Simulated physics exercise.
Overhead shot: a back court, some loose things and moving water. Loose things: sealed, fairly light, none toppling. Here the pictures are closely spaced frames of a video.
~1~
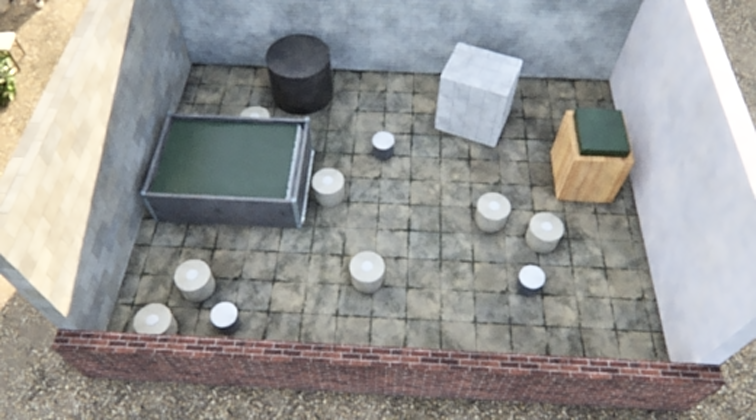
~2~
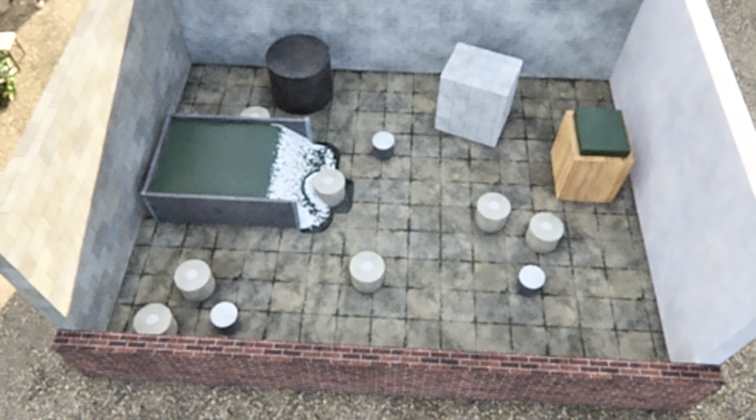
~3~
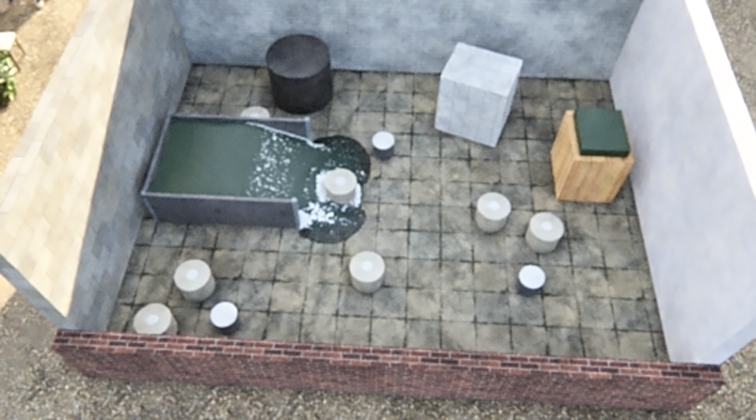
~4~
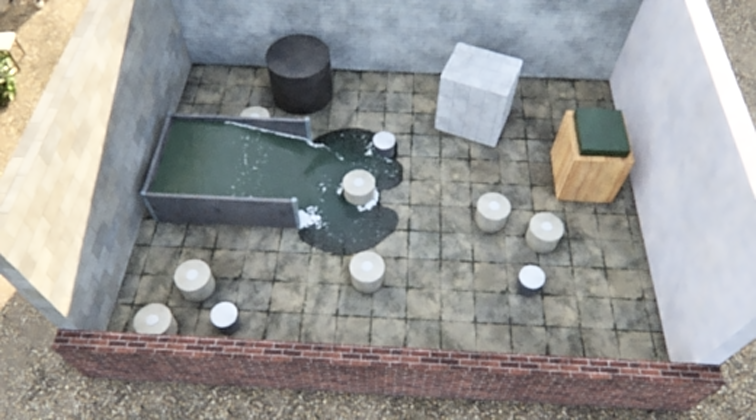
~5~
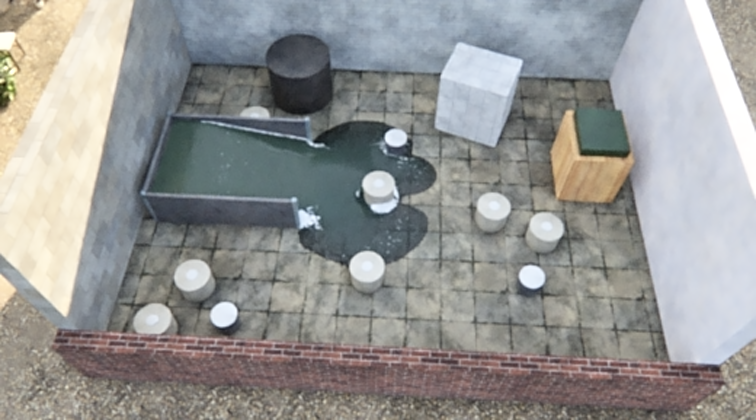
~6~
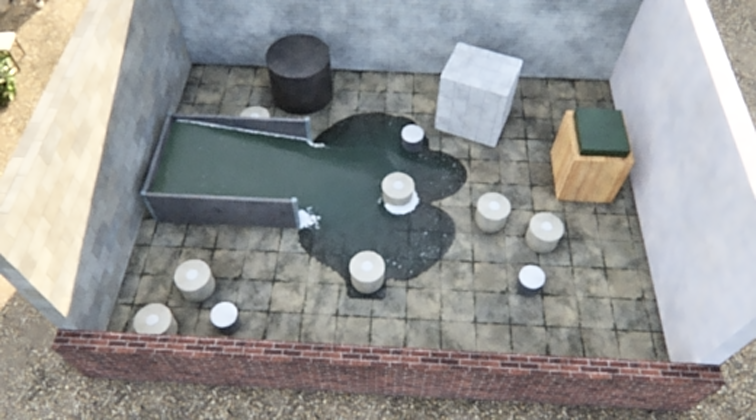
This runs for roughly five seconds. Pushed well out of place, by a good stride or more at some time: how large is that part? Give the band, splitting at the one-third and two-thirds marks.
Band-wise it's the middle band, a third to two thirds.
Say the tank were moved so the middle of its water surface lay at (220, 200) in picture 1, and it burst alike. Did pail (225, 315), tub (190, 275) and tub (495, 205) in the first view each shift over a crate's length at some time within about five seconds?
Taking them in turn: Kept near its start; kept near its start; got sent well off.
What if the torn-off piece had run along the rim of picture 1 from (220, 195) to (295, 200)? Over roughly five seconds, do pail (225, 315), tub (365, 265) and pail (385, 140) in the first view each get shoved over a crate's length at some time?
Well, in order they come out as over the mark, below the mark and below the mark.
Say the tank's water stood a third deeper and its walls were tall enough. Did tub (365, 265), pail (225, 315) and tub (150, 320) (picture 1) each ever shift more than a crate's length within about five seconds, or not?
Well, in sequence: Not carried that far, not carried that far, not carried that far.
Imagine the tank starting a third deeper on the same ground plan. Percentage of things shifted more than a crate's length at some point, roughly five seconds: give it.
I get 50 percent.
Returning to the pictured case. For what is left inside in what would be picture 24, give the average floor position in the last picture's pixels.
(410, 256).
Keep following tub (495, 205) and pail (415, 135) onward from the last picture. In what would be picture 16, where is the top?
They end up close to (521, 211) and close to (549, 155).
A moment on, 2 of 10 are well off their spots; 0 afloat.
Next, 3 of 10 are well off their spots; 1 afloat.
Later, 5 of 10 are well off their spots; 2 afloat.
In the end, 4 of 10 are well off their spots, and 5 have been at some point; 4 afloat.
